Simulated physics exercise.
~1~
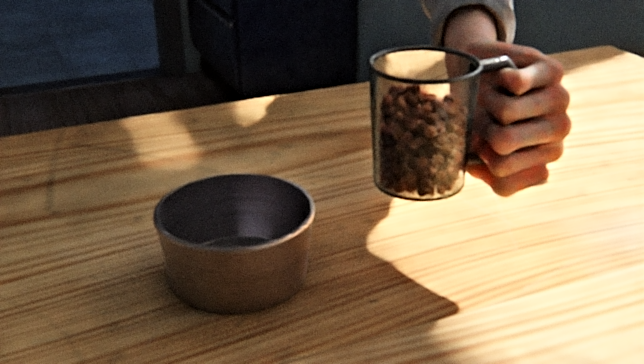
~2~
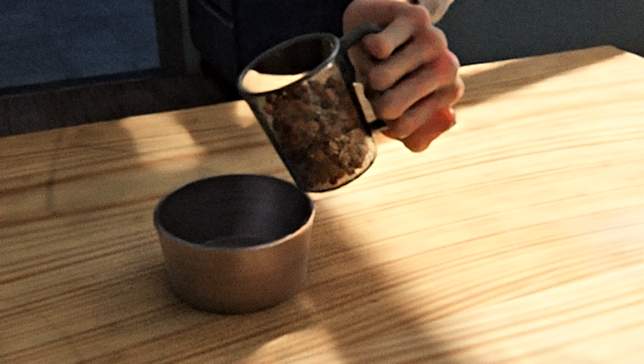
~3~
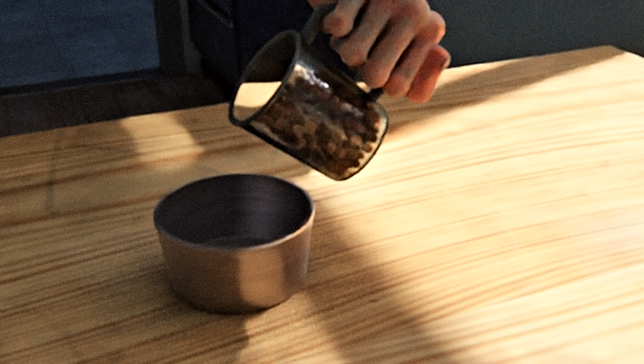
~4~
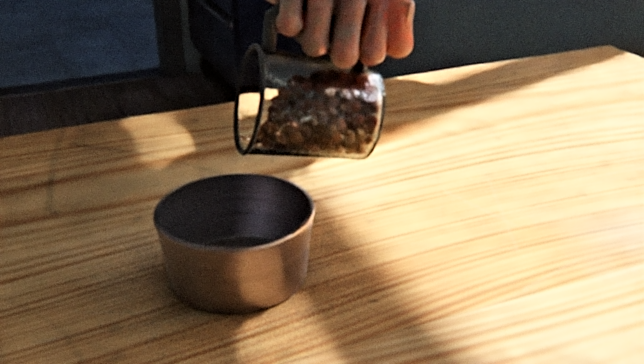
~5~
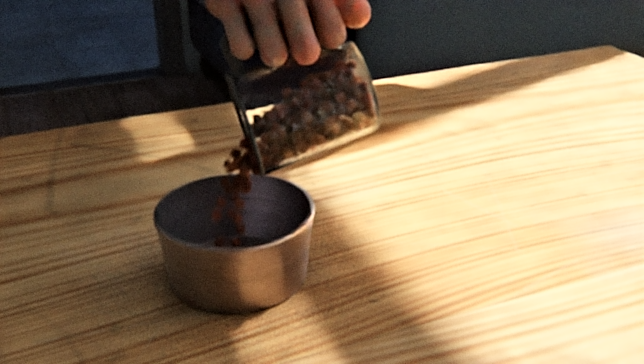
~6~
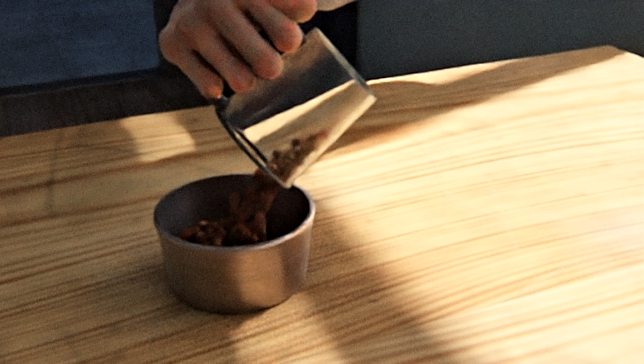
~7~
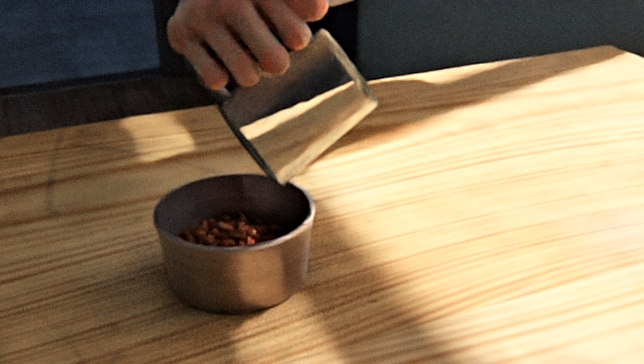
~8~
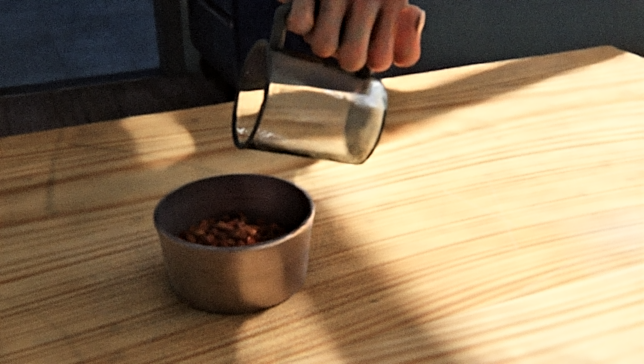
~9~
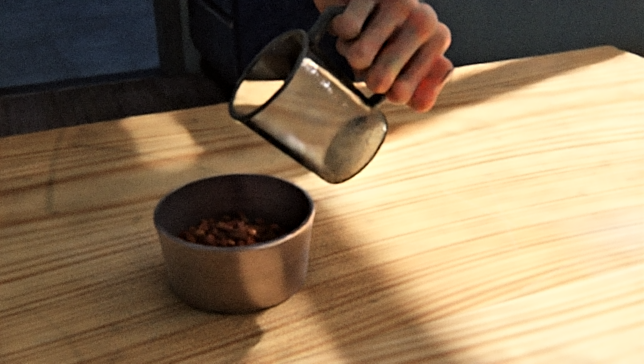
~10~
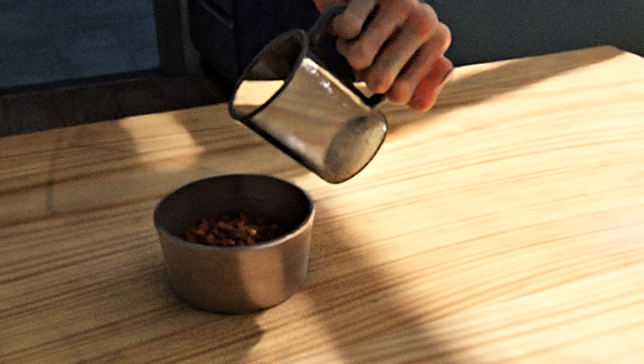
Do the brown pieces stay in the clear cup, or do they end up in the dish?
They end up in the dish. The cup is left empty, and no pieces are seen lying on the table around the dish.
